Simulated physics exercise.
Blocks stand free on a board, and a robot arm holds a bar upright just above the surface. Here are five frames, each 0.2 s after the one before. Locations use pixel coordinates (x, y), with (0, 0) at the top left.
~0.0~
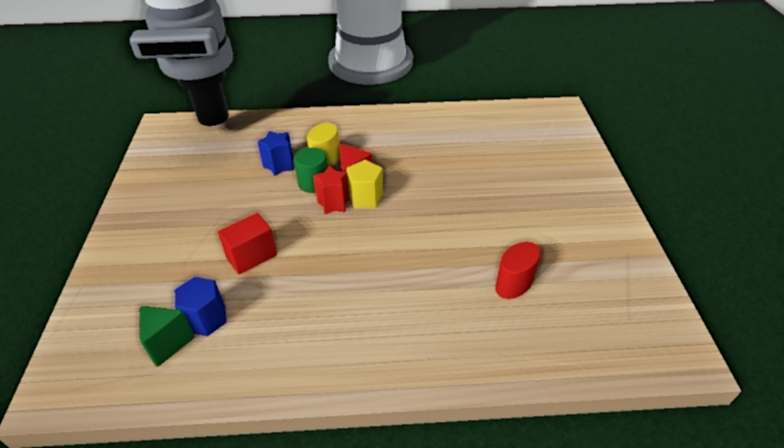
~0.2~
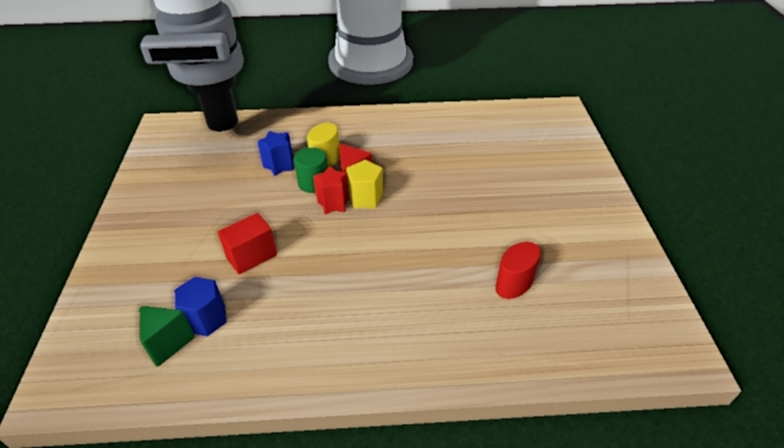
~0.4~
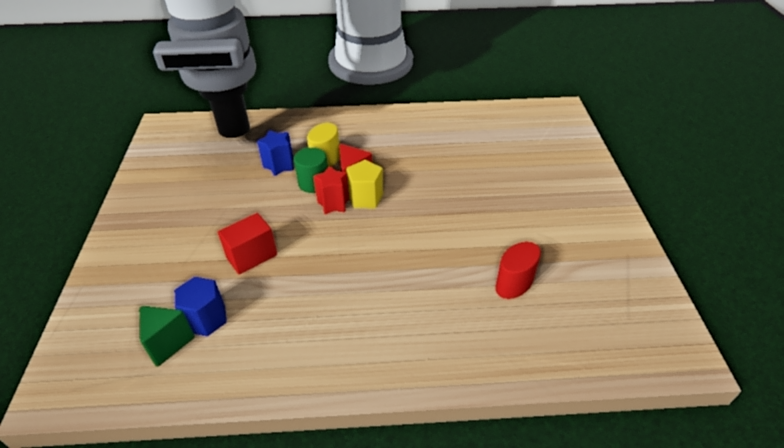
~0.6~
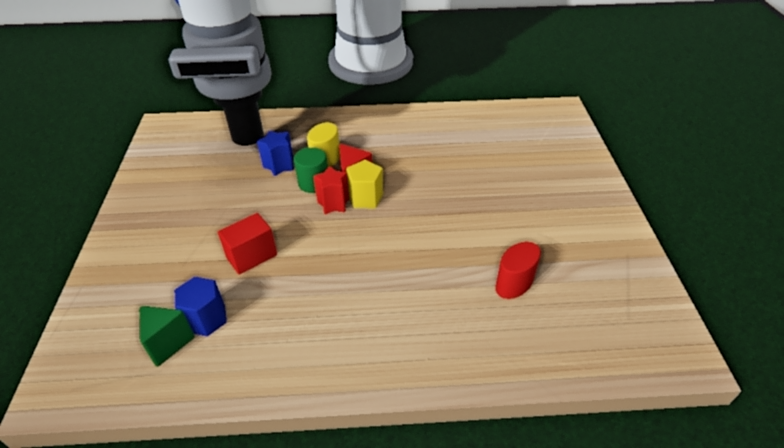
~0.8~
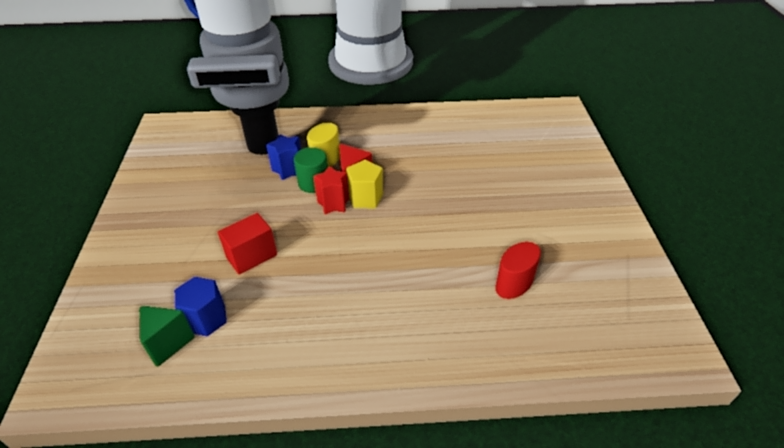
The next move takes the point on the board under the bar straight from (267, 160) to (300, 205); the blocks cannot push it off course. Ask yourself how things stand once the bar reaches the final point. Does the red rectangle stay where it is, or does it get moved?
The block stays on its spot.
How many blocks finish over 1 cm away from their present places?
Three or more blocks move more than 1 cm.
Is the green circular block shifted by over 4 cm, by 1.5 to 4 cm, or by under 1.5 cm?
That block covers upwards of 4 cm.
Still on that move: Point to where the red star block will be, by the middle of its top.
It ends at (343, 187).
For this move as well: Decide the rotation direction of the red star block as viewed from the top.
It goes round the way clock hands do.
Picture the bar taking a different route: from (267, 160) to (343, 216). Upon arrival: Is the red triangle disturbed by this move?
By then it is displaced.
What follows on the original path. Halfway along, bar (281, 167); blue star block (309, 154), turned 35° anticlockwise; green circular block (332, 164); red star block (337, 183), turned 30° clockwise.
At the end, bar (297, 190); red rectangle still; blue star block (321, 164), turned 75° anticlockwise; green circular block (354, 168); red star block (343, 187), turned 55° clockwise.
